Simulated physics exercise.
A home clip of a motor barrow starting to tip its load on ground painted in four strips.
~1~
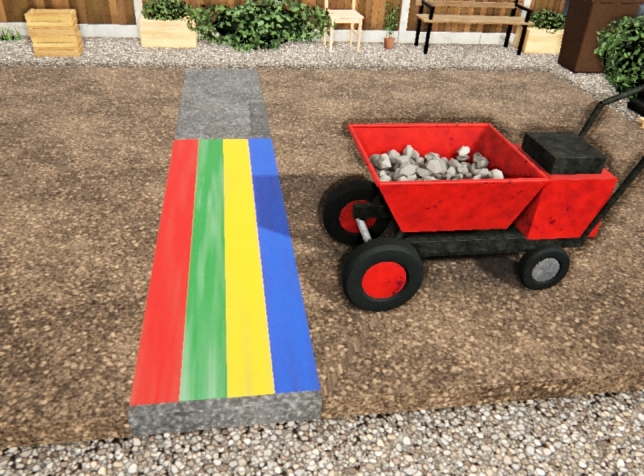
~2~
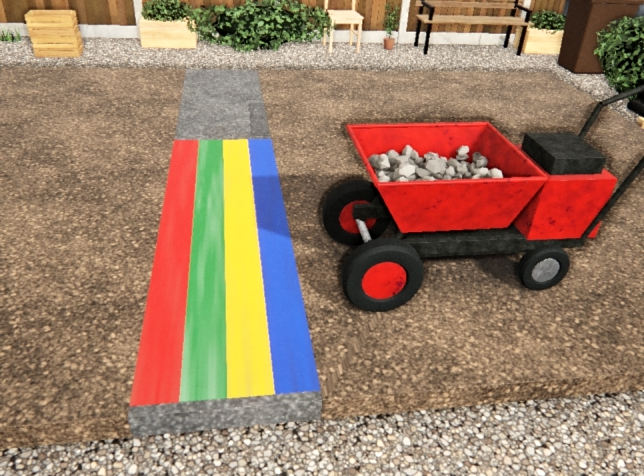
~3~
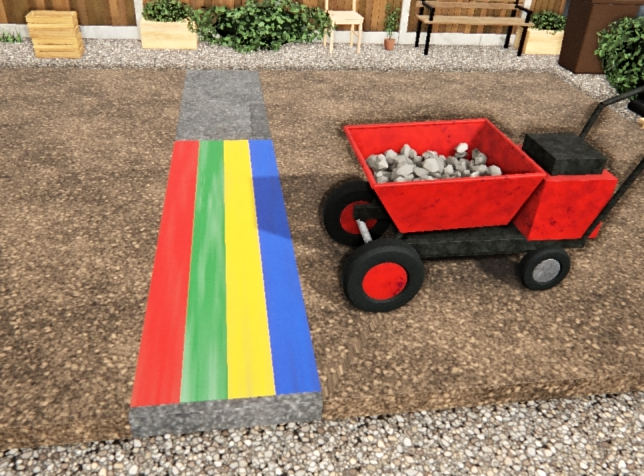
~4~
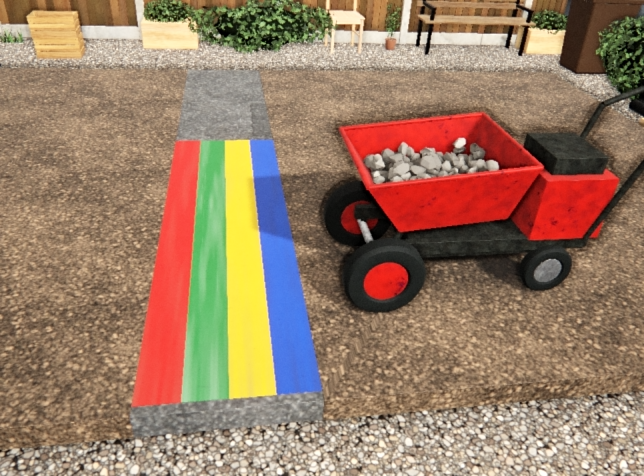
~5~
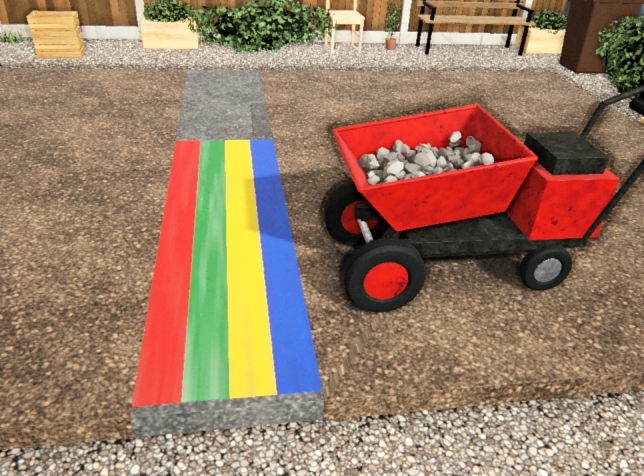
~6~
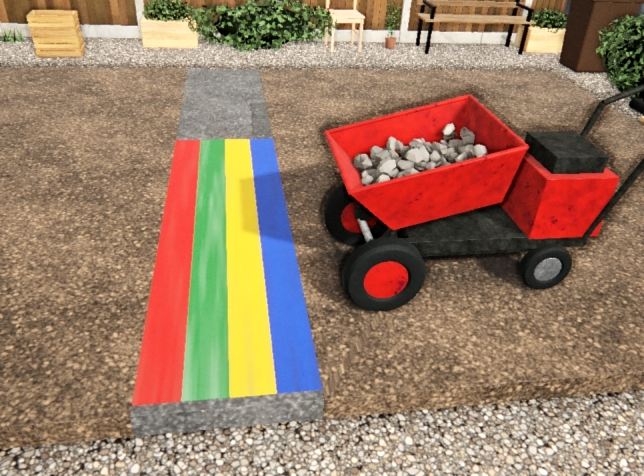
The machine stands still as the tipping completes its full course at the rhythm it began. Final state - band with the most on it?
Yellow band.
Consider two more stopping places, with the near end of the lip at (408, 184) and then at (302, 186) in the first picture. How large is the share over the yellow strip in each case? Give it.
From the first spot you get 30 percent, and from the second 0 percent.
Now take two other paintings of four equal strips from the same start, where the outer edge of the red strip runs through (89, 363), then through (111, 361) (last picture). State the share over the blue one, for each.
In turn, 30 and 20 in a hundred.
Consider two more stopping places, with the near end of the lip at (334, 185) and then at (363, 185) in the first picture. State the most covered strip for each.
On the first try it comes out as that green strip, and on the second as the strip in yellow.
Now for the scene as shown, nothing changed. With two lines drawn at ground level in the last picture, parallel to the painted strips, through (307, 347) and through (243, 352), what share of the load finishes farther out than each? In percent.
About 90 and 50 %.
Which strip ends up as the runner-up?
That would be green.
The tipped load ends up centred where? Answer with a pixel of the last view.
The centre ends up roughly at (237, 275).
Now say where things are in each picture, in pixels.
Lip of the skip at (379, 184), level; top of the load at (423, 173), broken stones; blue strip at (290, 343); yellow strip at (248, 346); green strip at (205, 349); red strip at (161, 352), in the first picture.
Lip of the skip at (377, 185), level; top of the load at (433, 166), in the second picture.
Lip of the skip at (374, 186), tipped barely; top of the load at (444, 181), in the third picture.
Lip of the skip at (369, 188), tipped a little; top of the load at (452, 174), in the fourth picture.
Lip of the skip at (361, 190), tipped a little; top of the load at (447, 169), in the fifth picture.
Lip of the skip at (351, 193), tipped a little; top of the load at (461, 160); blue strip at (292, 343); yellow strip at (250, 346); green strip at (207, 349); red strip at (163, 352), in the sixth picture.
Soon, skip tipped steeply; all in the skip.
A while on, skip tipped right over; nearly all in the skip; a stray few over the blue strip; a stray few over the yellow strip; a stray few over the green strip.
Towards the end, skip tipped right over; about a quarter in the skip; a stray few over the blue strip; about a third over the yellow strip; about a quarter over the green strip; a small part over the red strip; a stray few off the paint.
Finally, skip tipped right over; a small part in the skip; about a quarter over the blue strip; about a third over the yellow strip; about a quarter over the green strip; a small part over the red strip; a stray few off the paint.
